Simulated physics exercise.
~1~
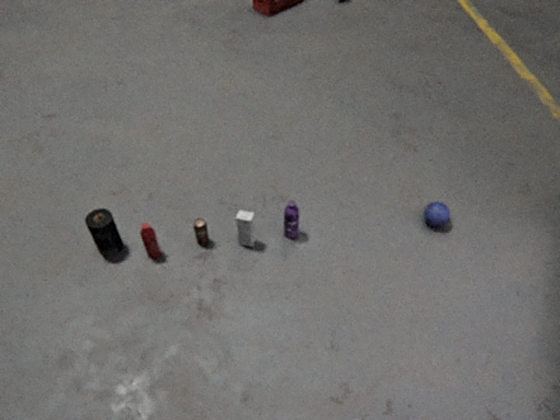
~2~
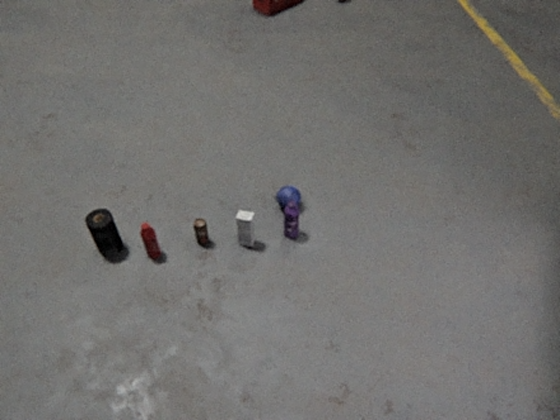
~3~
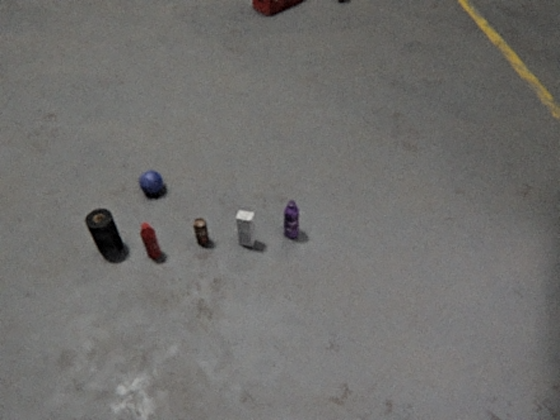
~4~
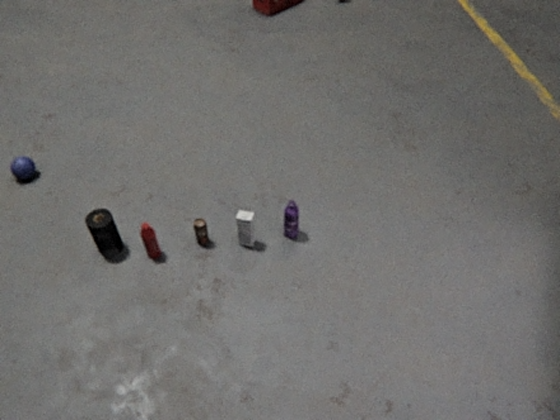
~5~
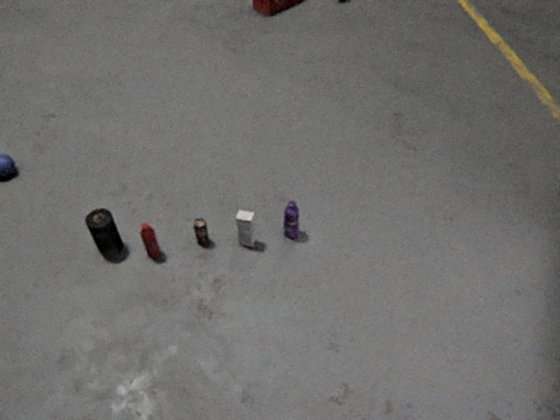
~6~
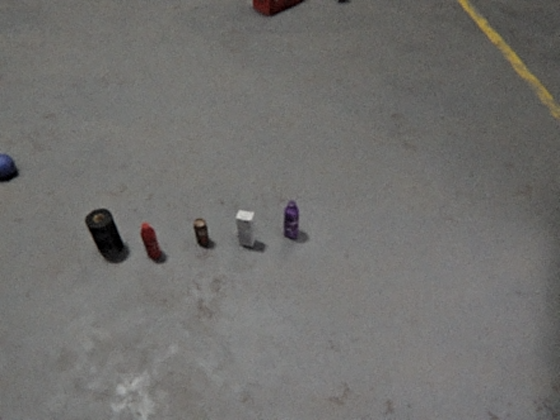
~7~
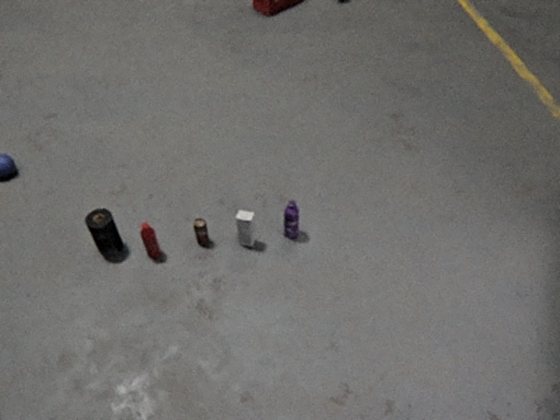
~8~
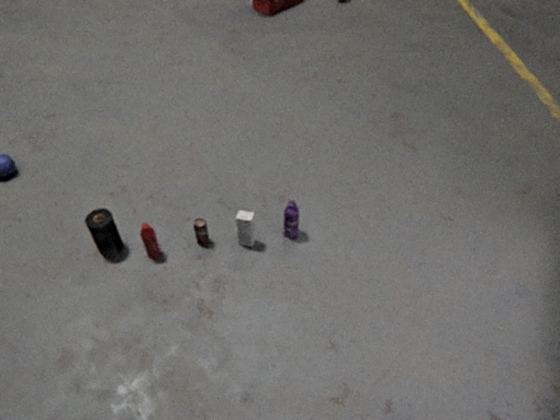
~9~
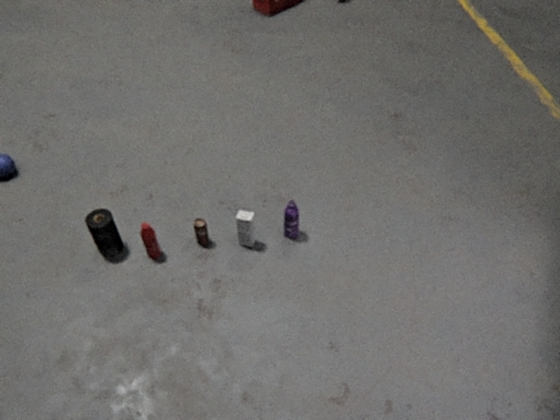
On a grey concrete floor, seen from above by a still camera, a yellow line crosses the upper right corner and part of a red object shows at the top edge. Five objects stand in a loose row to the left and centre, a black roll, a red bottle, a small brown can, a white carton and a purple bottle, with a blue ball off to the right. The ball rolls left, passing behind the purple bottle and then along behind the rest of the row. It continues beyond the black roll and stops at the left edge, leaving all five standing in place.
